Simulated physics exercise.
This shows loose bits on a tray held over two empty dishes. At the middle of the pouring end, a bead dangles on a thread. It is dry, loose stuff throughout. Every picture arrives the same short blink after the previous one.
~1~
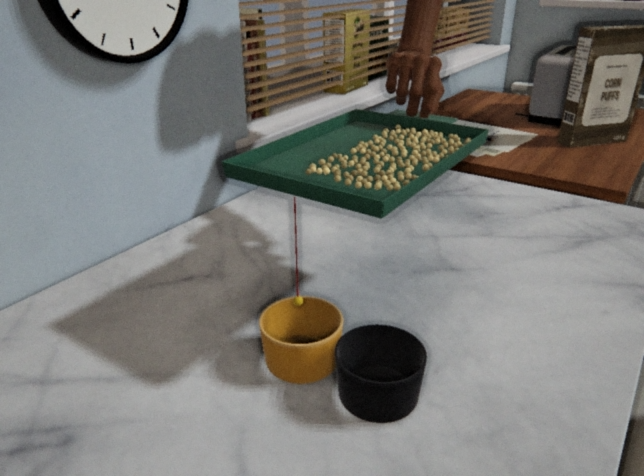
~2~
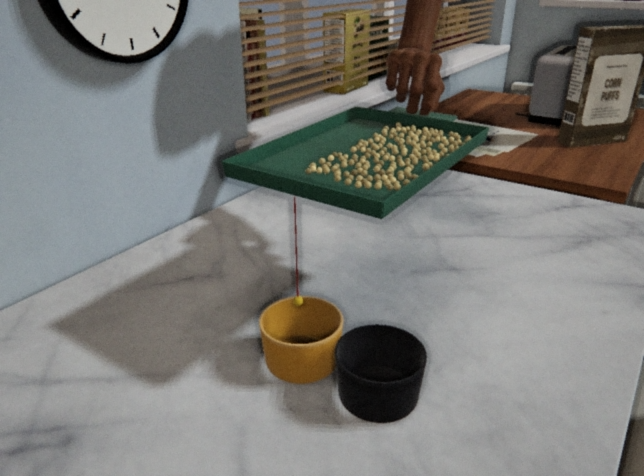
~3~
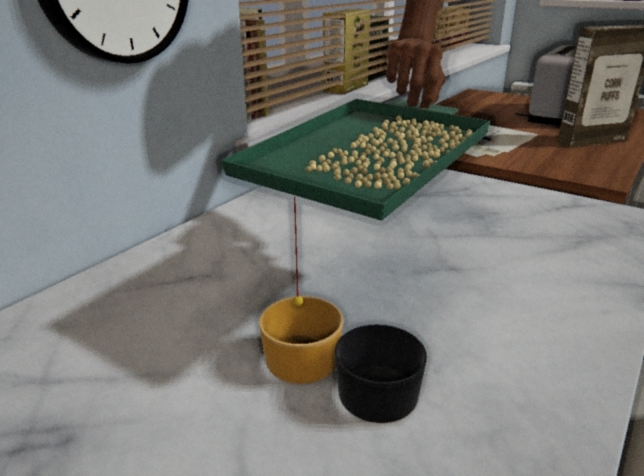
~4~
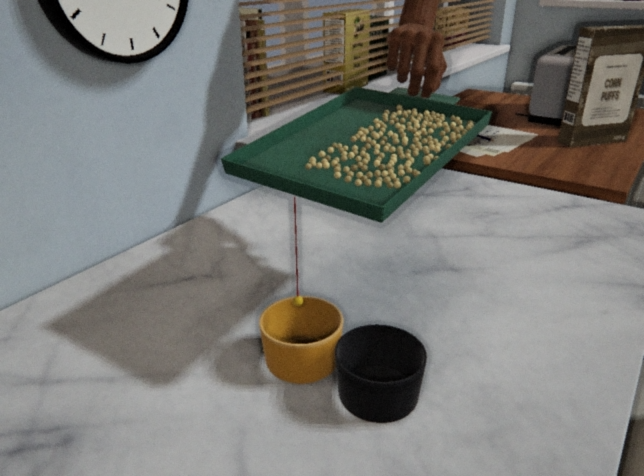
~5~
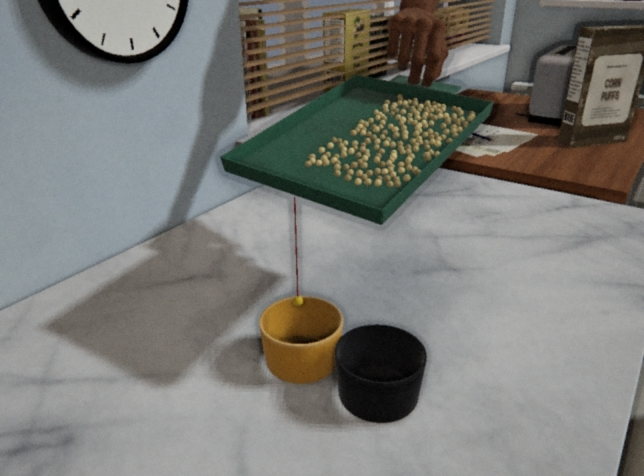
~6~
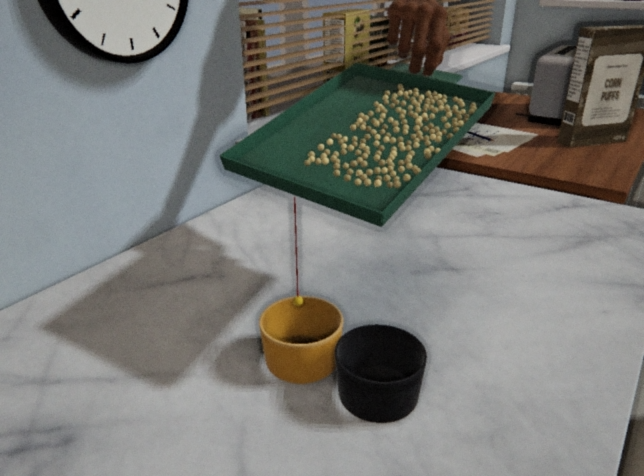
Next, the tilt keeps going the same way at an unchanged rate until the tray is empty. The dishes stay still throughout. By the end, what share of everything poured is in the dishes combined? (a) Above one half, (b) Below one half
a.
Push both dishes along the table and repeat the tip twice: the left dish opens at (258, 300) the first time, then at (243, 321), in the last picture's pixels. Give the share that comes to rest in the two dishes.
About 30 per cent, then about 30 per cent.
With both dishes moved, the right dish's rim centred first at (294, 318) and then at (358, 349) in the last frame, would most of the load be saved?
In order, they'd catch a minor share, and next a major share.
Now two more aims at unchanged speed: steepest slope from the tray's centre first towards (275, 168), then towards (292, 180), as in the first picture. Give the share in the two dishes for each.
The first try yields 0 percent and the second 10 percent.
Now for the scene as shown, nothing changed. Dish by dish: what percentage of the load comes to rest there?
The left dish has 0 per cent, the right dish has 90.
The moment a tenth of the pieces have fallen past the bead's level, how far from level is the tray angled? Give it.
Near 90 degrees.
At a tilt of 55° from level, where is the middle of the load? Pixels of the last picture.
I'd mark the middle close to (372, 194).
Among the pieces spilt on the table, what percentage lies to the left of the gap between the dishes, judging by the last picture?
Some 90 %.
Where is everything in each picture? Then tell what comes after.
In the first picture, corners of the pouring end near (225, 161) and (383, 200), level; middle of the load near (395, 153), soya beans; left dish near (277, 358); right dish near (357, 396); bead on its thread near (298, 301).
In the second picture, corners of the pouring end near (225, 161) and (383, 201), level; middle of the load near (395, 152).
In the third picture, corners of the pouring end near (224, 160) and (382, 203), tipped barely, lowest at the right corner; middle of the load near (395, 148).
In the fourth picture, corners of the pouring end near (224, 158) and (382, 206), tipped a little, lowest at the right corner; middle of the load near (396, 141).
In the fifth picture, corners of the pouring end near (223, 157) and (382, 209), tipped a little, lowest at the right corner; middle of the load near (396, 135).
In the sixth picture, corners of the pouring end near (222, 155) and (382, 211), tipped a little, lowest at the right corner; middle of the load near (396, 130); left dish near (277, 358); right dish near (357, 396).
Shortly afterwards, tray tipped steeply; all but a few on the tray; only a few in the right dish; only a few outside both; only a few in the air.
Next, tray tipped right over; the bulk on the tray; a little in the right dish; only a few in the left dish; only a few outside both; only a few in the air.
Some moments later, tray tipped past a quarter turn; the bulk in the right dish; only a few in the left dish; a little outside both.
In the end, tray tipped past a quarter turn; the bulk in the right dish; only a few in the left dish; a little outside both.
